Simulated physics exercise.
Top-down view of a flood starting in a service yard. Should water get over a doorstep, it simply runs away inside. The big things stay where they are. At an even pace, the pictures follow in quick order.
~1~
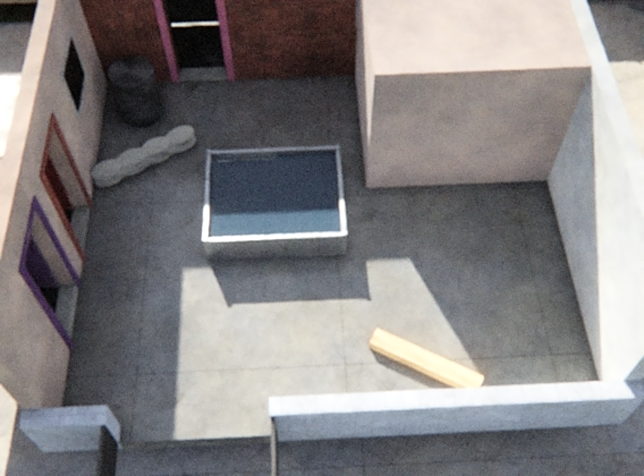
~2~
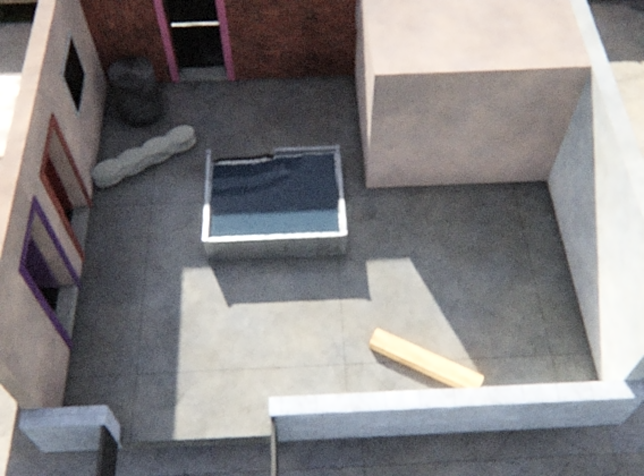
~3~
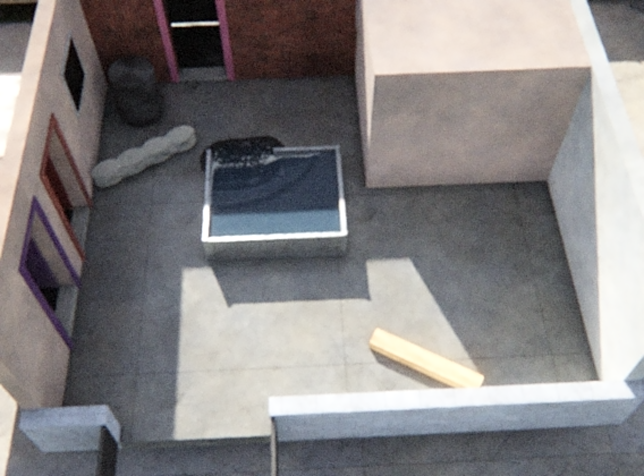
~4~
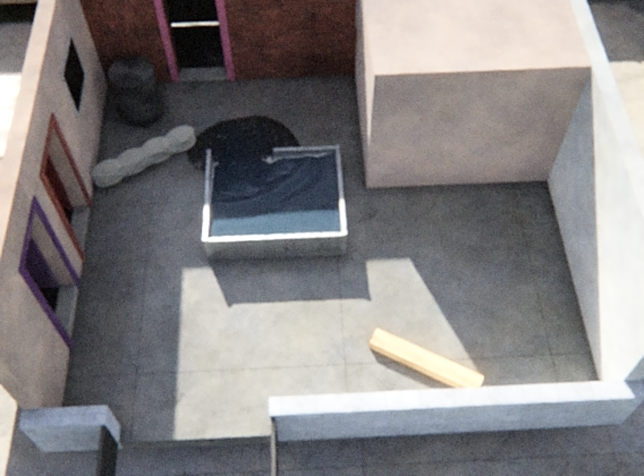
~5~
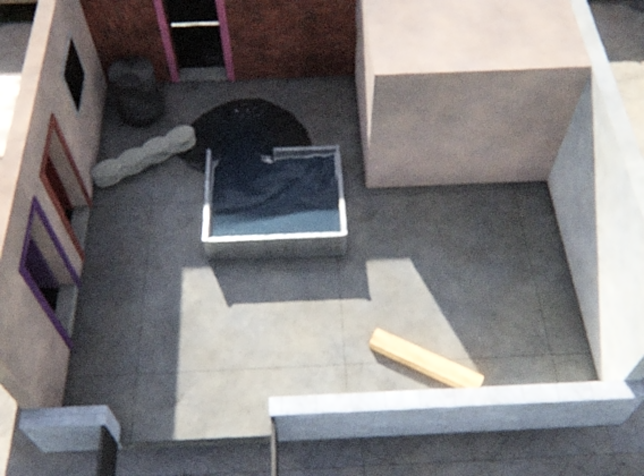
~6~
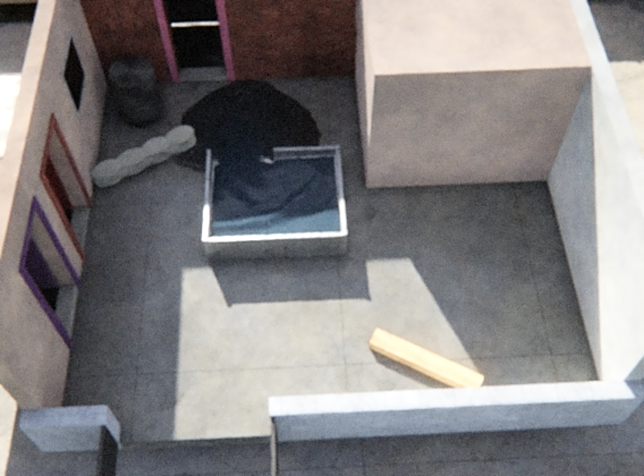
In a walled service yard, an open tank of water sat still, then its far side gave way and water poured out, spreading evenly in a dark, widening pool across the paving behind it.
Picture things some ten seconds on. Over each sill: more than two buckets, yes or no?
Pink door: Yes, more; purple door: No, not more; red door: No, not more.
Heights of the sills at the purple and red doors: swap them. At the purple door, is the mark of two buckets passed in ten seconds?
With the sills traded, purple remains below the line.
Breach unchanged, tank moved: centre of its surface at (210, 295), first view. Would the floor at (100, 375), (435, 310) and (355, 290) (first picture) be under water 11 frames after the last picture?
First one stays unwetted, next one stays unwetted, last one stays unwetted.
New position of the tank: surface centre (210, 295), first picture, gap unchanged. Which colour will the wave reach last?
The door meant here is the one in purple.
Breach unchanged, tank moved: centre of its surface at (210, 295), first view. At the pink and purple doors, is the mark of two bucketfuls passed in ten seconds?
Lab note - pink door never reaches it; purple door never reaches it.
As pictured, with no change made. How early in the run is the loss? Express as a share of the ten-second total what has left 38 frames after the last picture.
Approximately 95 %.
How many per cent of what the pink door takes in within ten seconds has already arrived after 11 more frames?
Around 35 in a hundred.
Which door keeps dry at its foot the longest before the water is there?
My pick is the purple door.
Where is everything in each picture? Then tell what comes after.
The open tank at (274, 195) is whole and still, in the first frame.
The front is at a hidden place, out from the gap on the open tank's far side, in the second frame.
Water pours out on the open tank's far side and has run to (269, 141), in the third frame.
Water pours out on the open tank's far side and has run to (262, 120), in the fourth frame.
The front is at (262, 103), out from the gap on the open tank's far side, in the fifth frame.
Water pours out on the open tank's far side and has run to (239, 84), in the sixth frame.
A moment on, water covers 15 % of the floor; the pink door under two buckets in, the purple door not reached, the red door not reached.
Next, water covers 15 % of the floor; the pink door over two buckets in, the purple door not reached, the red door not reached.
Then, water covers 25 % of the floor; the pink door far over two buckets in, the purple door not reached, the red door wet at the sill, nothing in.
Later, water covers 40 % of the floor; the pink door far over two buckets in, the purple door wet at the sill, nothing in, the red door wet at the sill, nothing in.
In the end, water covers 55 % of the floor; the pink door far over two buckets in, the purple door wet at the sill, nothing in, the red door wet at the sill, nothing in.
